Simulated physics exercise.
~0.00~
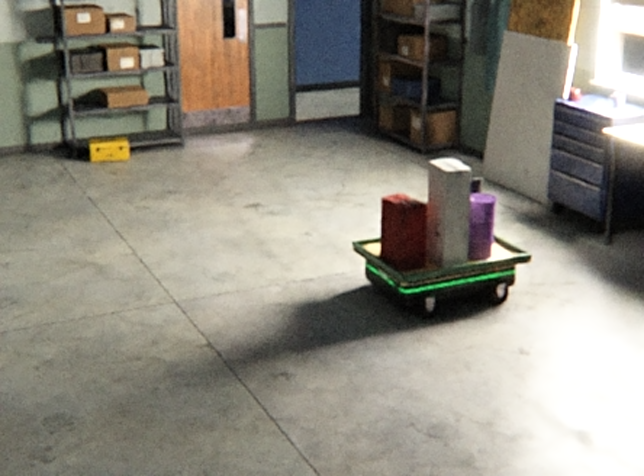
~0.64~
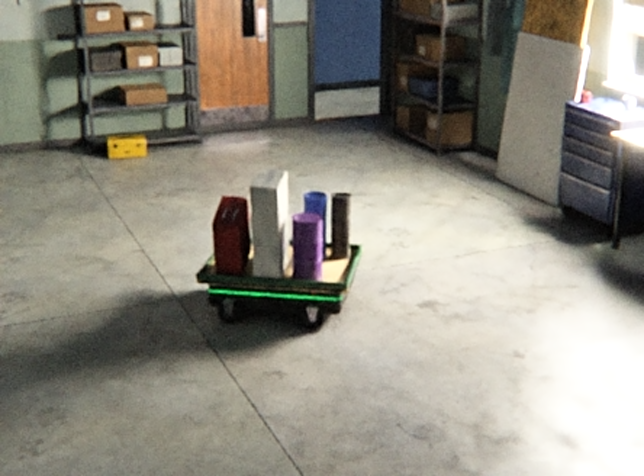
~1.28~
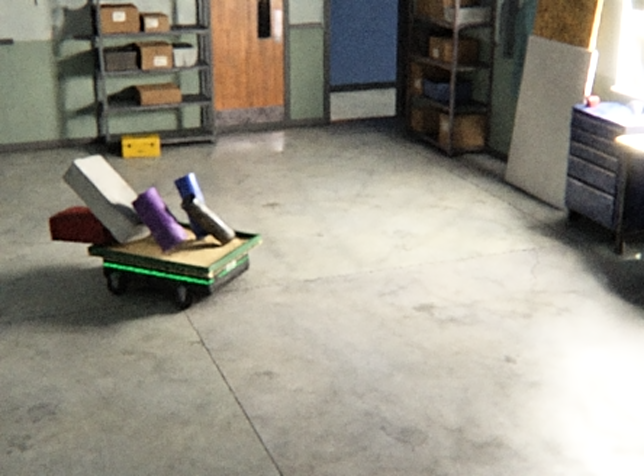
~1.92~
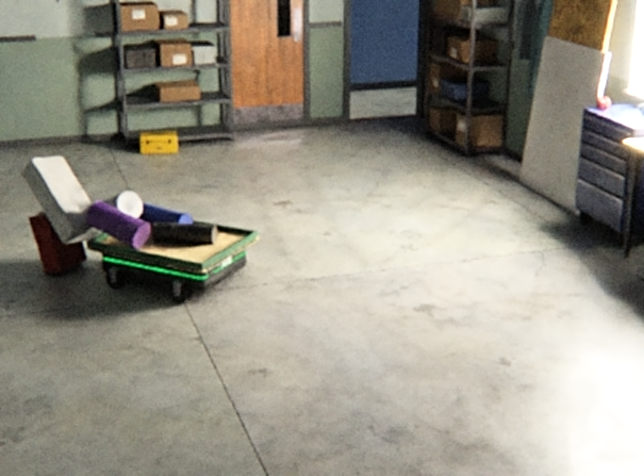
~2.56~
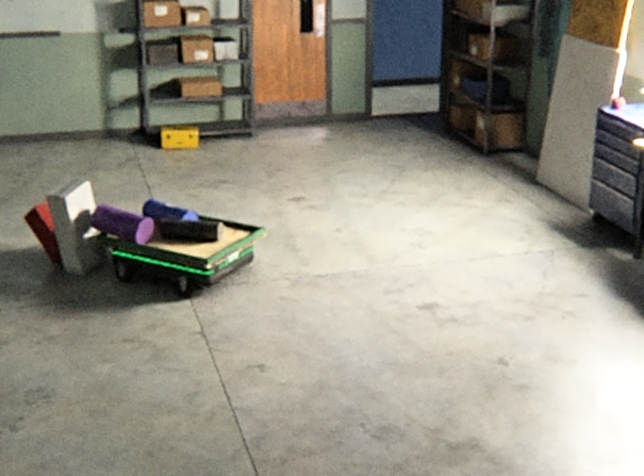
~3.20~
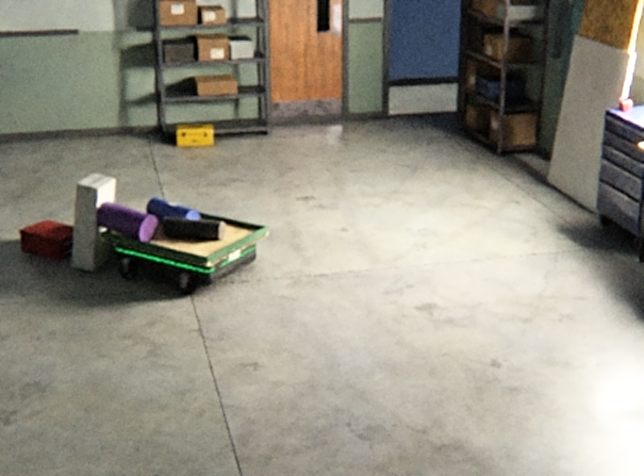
Powered flat cart rolling left and stopping as its load topples, red and white boxes falling off, canisters lying on deck.
